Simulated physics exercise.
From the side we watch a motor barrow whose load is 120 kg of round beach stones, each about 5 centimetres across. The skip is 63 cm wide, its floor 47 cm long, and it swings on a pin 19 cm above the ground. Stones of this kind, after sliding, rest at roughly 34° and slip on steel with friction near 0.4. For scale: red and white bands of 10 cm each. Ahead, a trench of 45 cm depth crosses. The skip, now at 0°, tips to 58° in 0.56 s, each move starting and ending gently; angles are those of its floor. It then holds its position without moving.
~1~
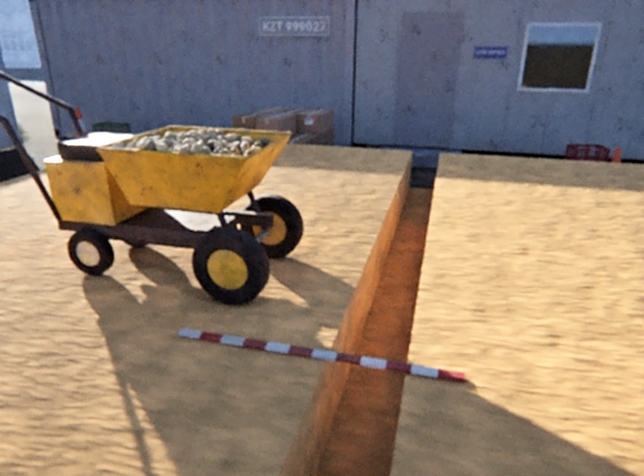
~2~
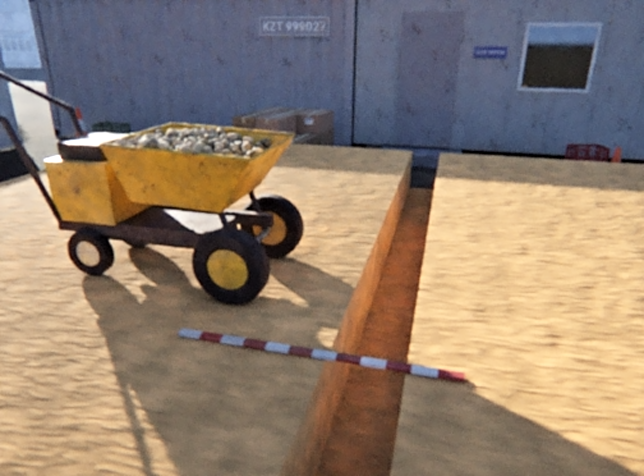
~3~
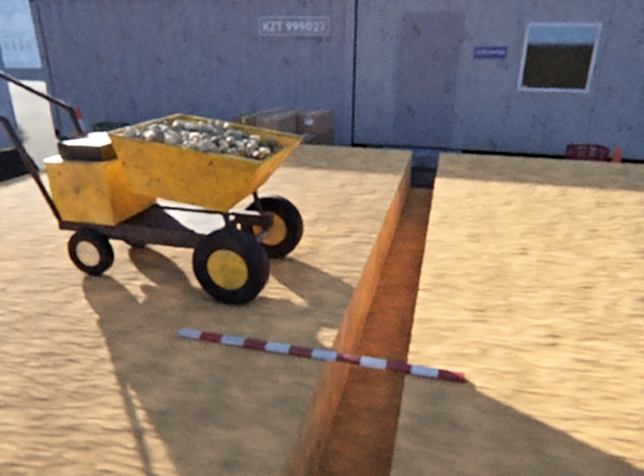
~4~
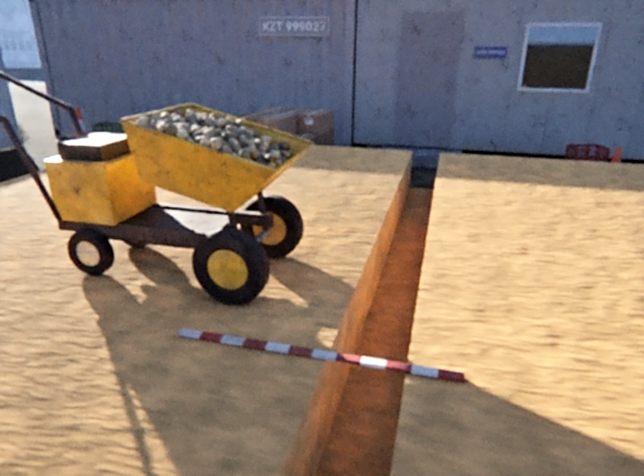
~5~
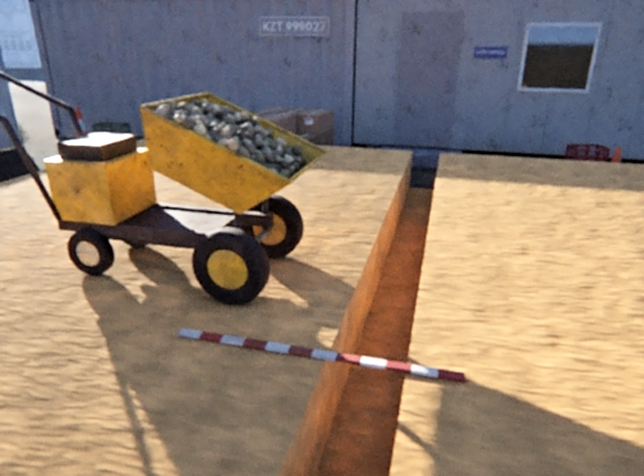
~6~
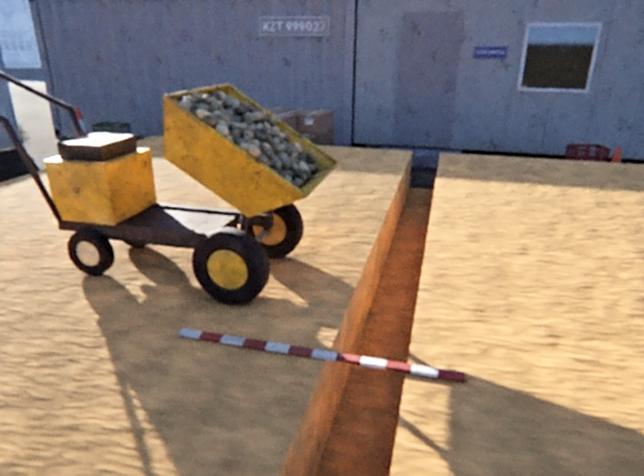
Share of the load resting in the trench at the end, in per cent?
42 per cent.
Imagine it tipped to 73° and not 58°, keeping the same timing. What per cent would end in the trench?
About 55%.
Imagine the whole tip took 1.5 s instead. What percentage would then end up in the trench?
About 65%.
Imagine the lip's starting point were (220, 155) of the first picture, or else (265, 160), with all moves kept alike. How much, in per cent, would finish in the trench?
It comes to about 50 and 30 in a hundred.
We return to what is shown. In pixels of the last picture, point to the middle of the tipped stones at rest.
The resting stones are centred at roughly (404, 355).
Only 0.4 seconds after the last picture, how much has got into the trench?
At that moment: Approx. 15 %.
Then, 0.1 s after the last picture the floor is at 49°, 100 % in the skip; the foremost stones are at (323, 195).
Then, 0.4 s after the last picture the floor is at 58°, 84 % in the skip, 1 % short of the trench, 15 % in the trench; the foremost stones are at (404, 262).
Then, 0.7 s after the last picture the floor is at 58°, 41 % in the skip, 1 % short of the trench, 30 % in the trench, 28 % past the trench; the foremost stones are at (547, 308).
Then, 2.7 s after the last picture the floor is at 58°, 29 % in the skip, 42 % in the trench, 29 % past the trench; the foremost stones are past the picture's edge.
